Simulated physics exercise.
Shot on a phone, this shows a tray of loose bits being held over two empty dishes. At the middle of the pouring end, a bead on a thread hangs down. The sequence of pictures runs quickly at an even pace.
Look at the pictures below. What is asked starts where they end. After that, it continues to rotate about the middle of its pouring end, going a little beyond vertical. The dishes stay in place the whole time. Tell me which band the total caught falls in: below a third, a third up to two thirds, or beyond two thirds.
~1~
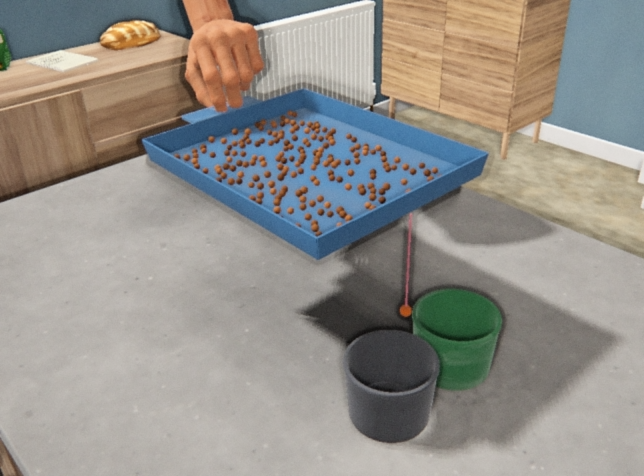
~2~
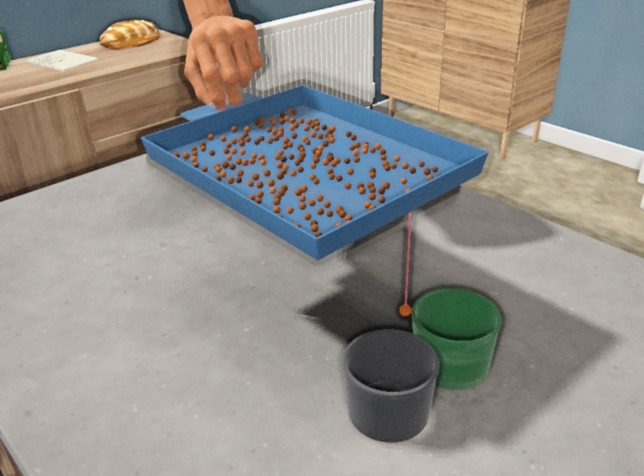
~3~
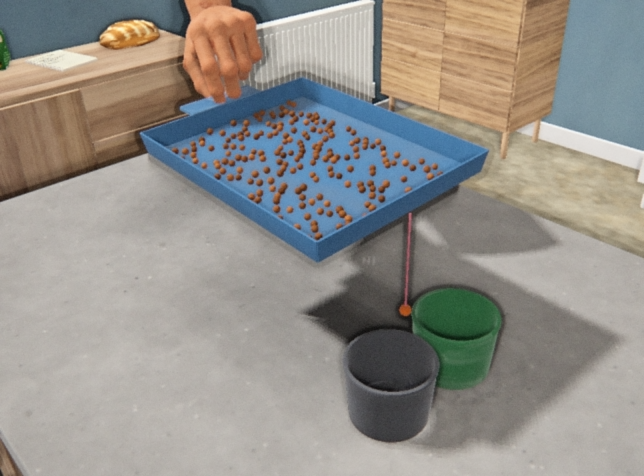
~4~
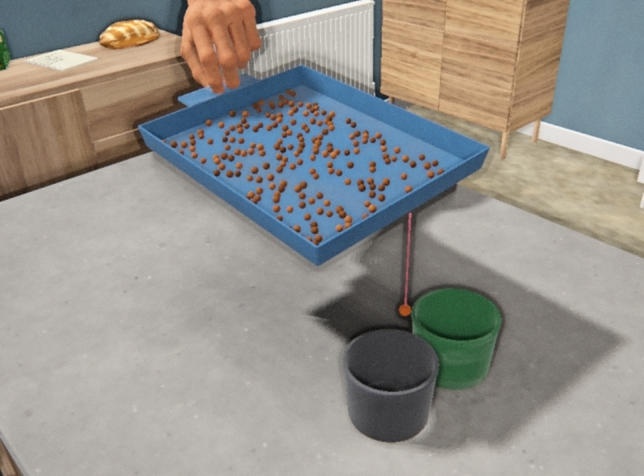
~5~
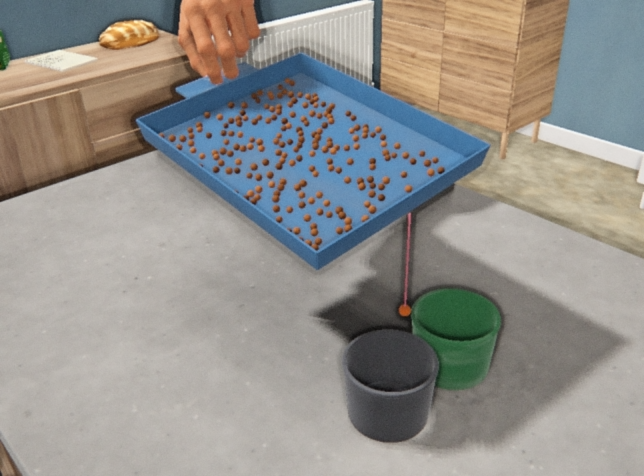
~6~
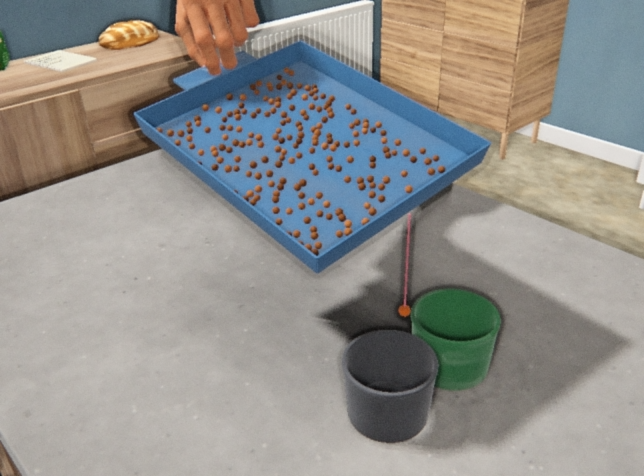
It falls below a third.
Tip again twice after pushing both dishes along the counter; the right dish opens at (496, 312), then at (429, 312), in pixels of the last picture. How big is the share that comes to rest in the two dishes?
0% for the first placement, 50% for the second.
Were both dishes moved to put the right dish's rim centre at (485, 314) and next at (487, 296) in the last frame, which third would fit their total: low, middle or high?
In order of the places: Below one third, then under a third.
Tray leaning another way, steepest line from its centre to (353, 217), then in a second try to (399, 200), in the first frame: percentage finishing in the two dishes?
Respectively close to 40 and 50 in a hundred.
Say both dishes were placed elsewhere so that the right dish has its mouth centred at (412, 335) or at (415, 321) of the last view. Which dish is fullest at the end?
Tries in order: The one to the left, the one to the left.
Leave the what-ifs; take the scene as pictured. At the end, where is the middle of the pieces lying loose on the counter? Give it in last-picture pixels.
It's centred at about (311, 426).
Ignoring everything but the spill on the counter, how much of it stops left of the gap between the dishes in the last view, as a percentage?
Roughly 100 in a hundred.
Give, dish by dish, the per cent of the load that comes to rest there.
The left dish holds 10 % and the right dish holds 0 %.
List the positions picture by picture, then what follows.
The first picture shows corners of the pouring end (317, 234) and (483, 153), level; middle of the load (298, 164), cereal balls; left dish (424, 406); right dish (488, 355); bead on its thread (406, 311).
The second picture shows corners of the pouring end (317, 235) and (483, 152), level; middle of the load (297, 163).
The third picture shows corners of the pouring end (317, 238) and (483, 150), tipped barely, lowest at the left corner; middle of the load (297, 159).
The fourth picture shows corners of the pouring end (317, 243) and (484, 147), tipped a little, lowest at the left corner; middle of the load (300, 150).
The fifth picture shows corners of the pouring end (317, 248) and (484, 145), tipped a little, lowest at the left corner; middle of the load (296, 150).
The sixth picture shows corners of the pouring end (317, 253) and (485, 142), tipped a little, lowest at the left corner; middle of the load (296, 146); left dish (423, 406); right dish (487, 355).
Just after the last frame, tray tipped steeply; almost all on the tray; just a few outside both; just a few in the air.
A moment on, tray tipped right over; almost all on the tray; about a tenth outside both.
Further on, tray tipped past a quarter turn; about a tenth in the left dish; the larger part outside both.
When it is over, tray tipped past a quarter turn; about a tenth in the left dish; not one in the right dish; the larger part outside both.
